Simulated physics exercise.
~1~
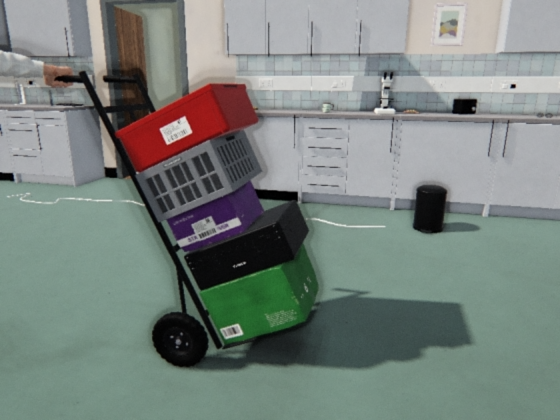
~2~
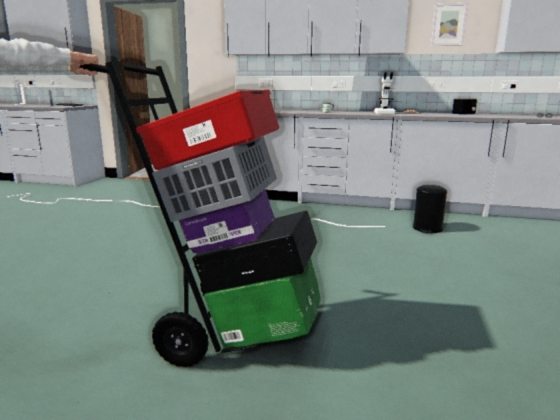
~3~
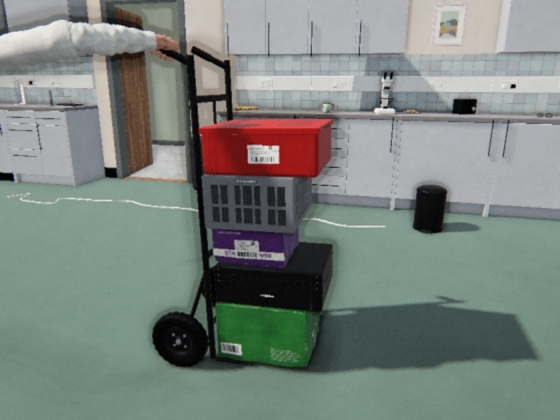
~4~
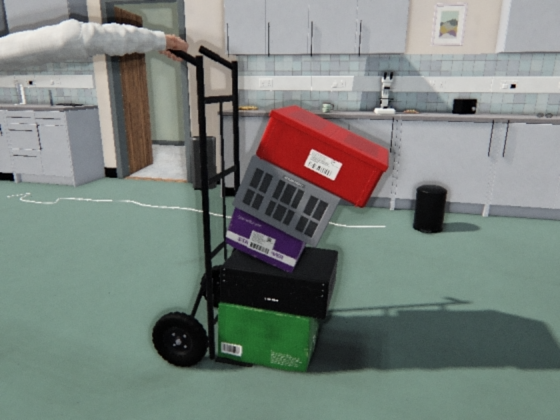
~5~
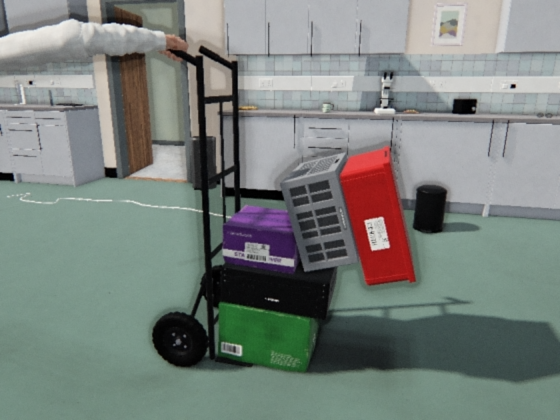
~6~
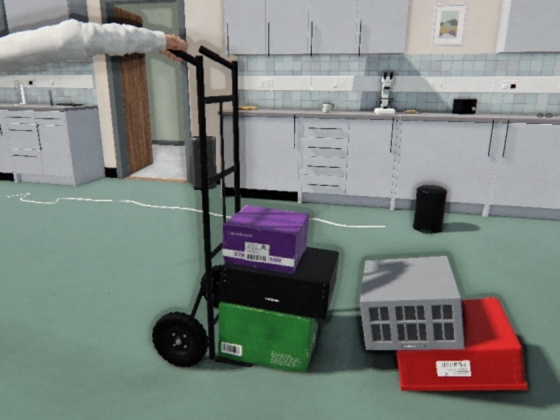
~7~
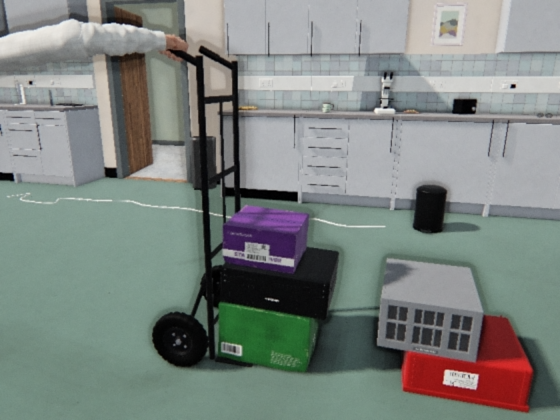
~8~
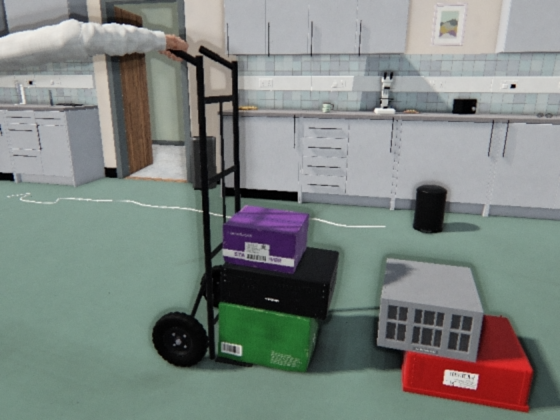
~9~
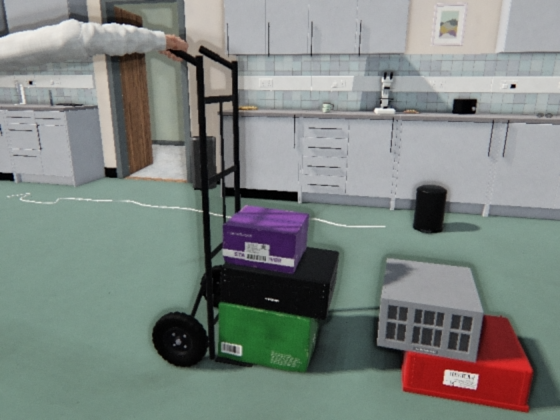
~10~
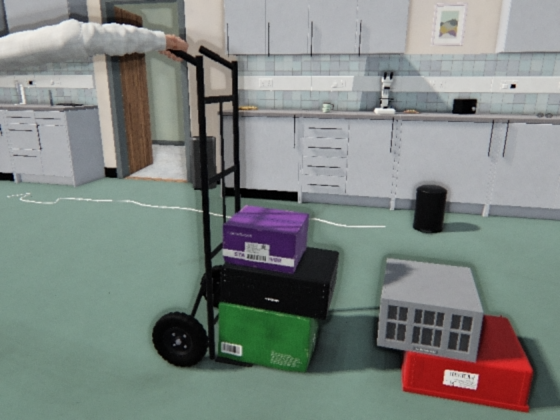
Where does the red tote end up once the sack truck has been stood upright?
The red tote falls off the top of the stack and ends up on the floor to the right of the truck, with the grey crate resting on it.
A hand in a white sleeve tipped a loaded sack truck upright in a kitchen, and the red tote and grey crate toppled off to the right, landing on the floor with the crate resting on the tote while three boxes stayed stacked.
